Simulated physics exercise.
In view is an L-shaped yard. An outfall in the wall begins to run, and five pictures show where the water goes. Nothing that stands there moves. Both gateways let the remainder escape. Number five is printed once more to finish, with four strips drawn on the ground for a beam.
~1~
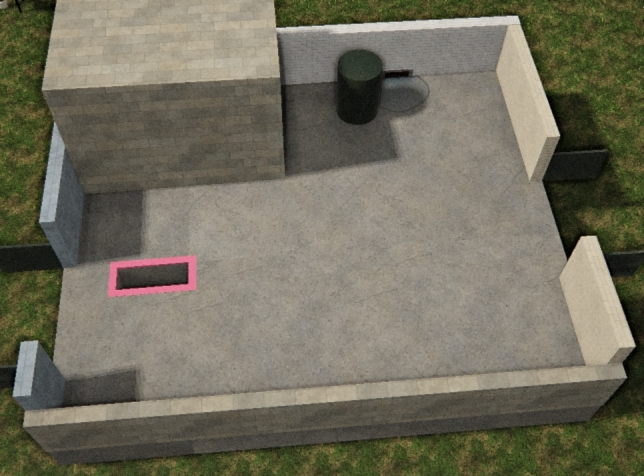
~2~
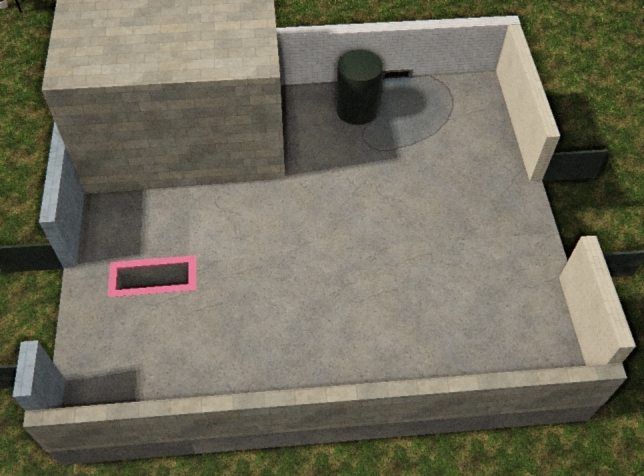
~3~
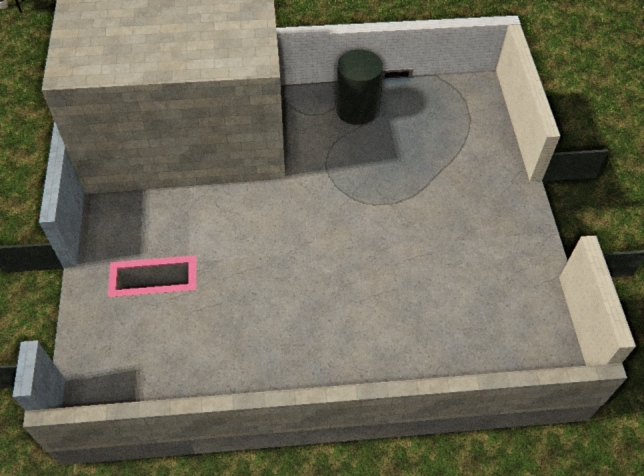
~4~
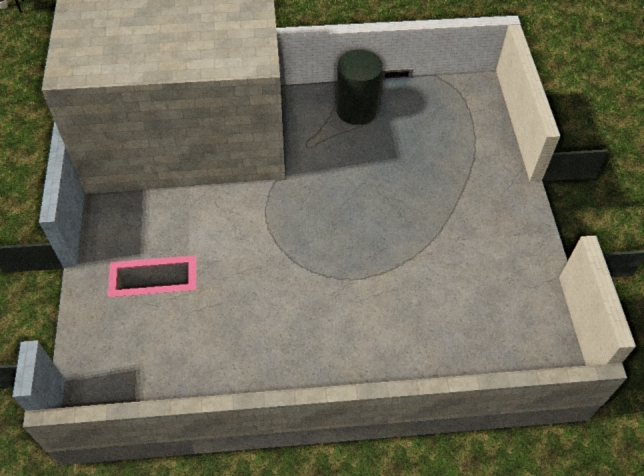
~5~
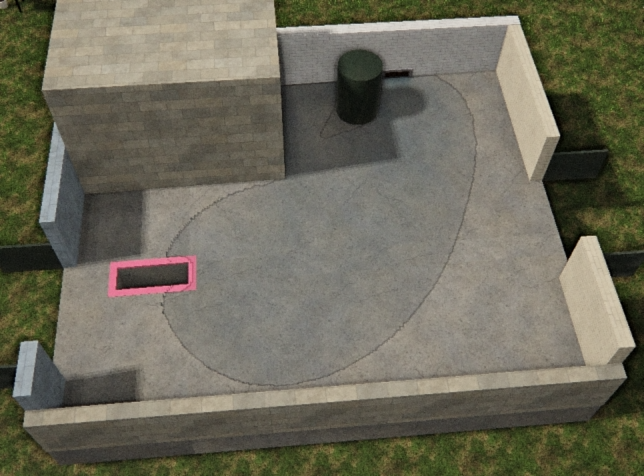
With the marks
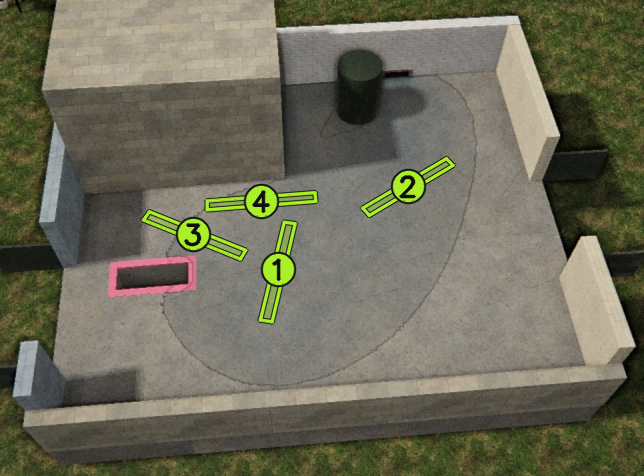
Water spreads in a thin, dark-edged sheet across a grey L-shaped yard, seen from high above by a still camera. A dark green tank stands by the back wall, right of a tan block building, with a pink-framed drain at left, low walls around, gaps at either side and grass beyond. The sheet starts small beside the tank, widens toward the front and left, and reaches the drain, which takes water.
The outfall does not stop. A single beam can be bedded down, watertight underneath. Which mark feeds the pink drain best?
Choose 2.
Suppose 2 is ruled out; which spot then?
Here it is spot 1.
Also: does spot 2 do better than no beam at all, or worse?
Spot 2 is better.
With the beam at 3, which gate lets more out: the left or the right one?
The left one.
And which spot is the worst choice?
It is 3.
In lime, 1 from (266, 320) to (289, 222); 2 from (366, 211) to (449, 162); 3 from (146, 215) to (243, 254); 4 from (207, 205) to (315, 197).
If 1 is chosen, about 18 % of the stream goes into the pink drain, about 82 % out by the gates.
If 2 is chosen, about 34 % of the stream goes into the pink drain, about 66 % out by the gates.
If 3 is chosen, about 6 % of the stream goes into the pink drain, about 94 % out by the gates.
If 4 is chosen, about 12 % of the stream goes into the pink drain, about 88 % out by the gates.
